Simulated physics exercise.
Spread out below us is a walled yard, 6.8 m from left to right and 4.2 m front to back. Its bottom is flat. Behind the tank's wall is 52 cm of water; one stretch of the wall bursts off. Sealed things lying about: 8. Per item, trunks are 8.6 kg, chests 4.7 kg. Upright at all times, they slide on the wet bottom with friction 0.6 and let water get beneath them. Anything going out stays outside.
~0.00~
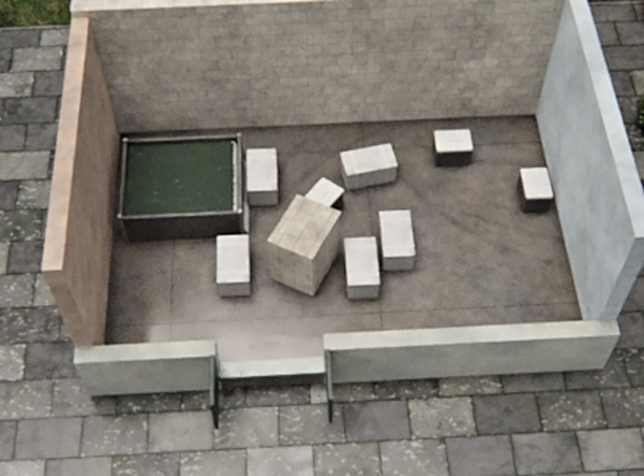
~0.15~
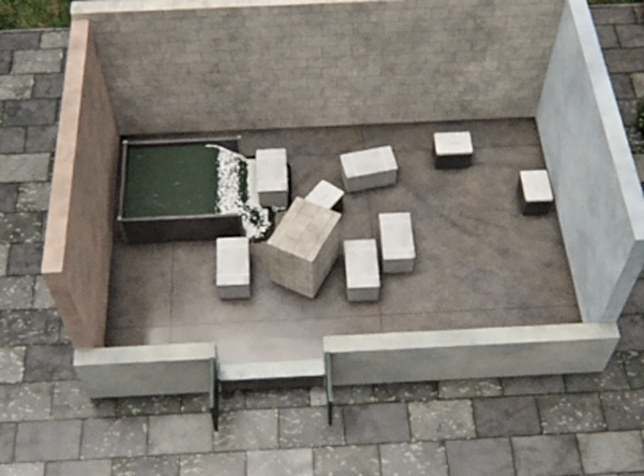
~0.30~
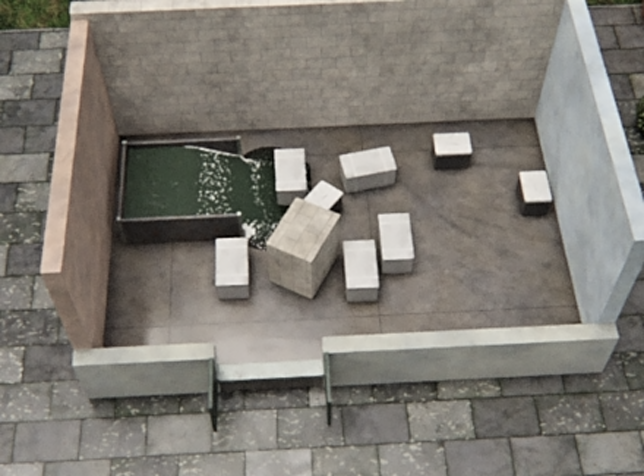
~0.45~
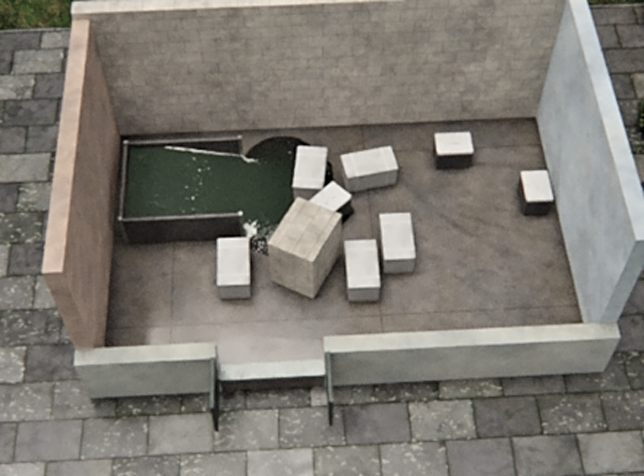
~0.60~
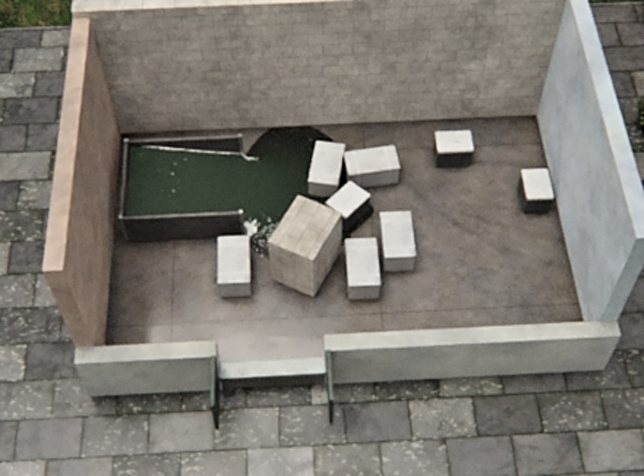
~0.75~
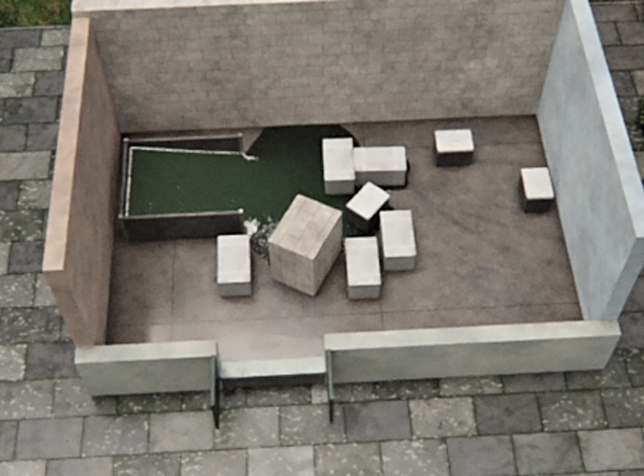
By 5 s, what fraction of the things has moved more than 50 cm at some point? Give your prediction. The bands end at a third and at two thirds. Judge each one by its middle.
It reaches two thirds.
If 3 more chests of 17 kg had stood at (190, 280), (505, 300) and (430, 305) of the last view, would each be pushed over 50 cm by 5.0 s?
Going through them in turn, I'd say not that far, not that far and not that far.
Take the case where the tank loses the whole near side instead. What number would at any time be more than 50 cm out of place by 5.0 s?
Result: 1 of them.
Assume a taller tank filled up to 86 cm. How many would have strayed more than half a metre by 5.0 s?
That would give 7.
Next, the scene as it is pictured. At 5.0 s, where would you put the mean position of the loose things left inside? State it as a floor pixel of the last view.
They average out to somewhere around (439, 261).
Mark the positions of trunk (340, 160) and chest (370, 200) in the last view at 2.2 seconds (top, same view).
Roughly (455, 128), then roughly (537, 207).
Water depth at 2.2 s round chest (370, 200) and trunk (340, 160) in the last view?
Around 5 cm and 8 cm.
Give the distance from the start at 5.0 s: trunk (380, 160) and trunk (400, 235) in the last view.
In that order: 150 cm, 150 cm.
After 1.1 s 3 of 8 are over 50 cm from their spots; 1 afloat.
After 2.2 s 5 of 8 are over 50 cm from their spots; 5 afloat.
After 3.5 s 6 of 8 are over 50 cm from their spots; 5 afloat.
After 5.0 s 6 of 8 are over 50 cm from their spots, and 6 have been at some point; 6 afloat.
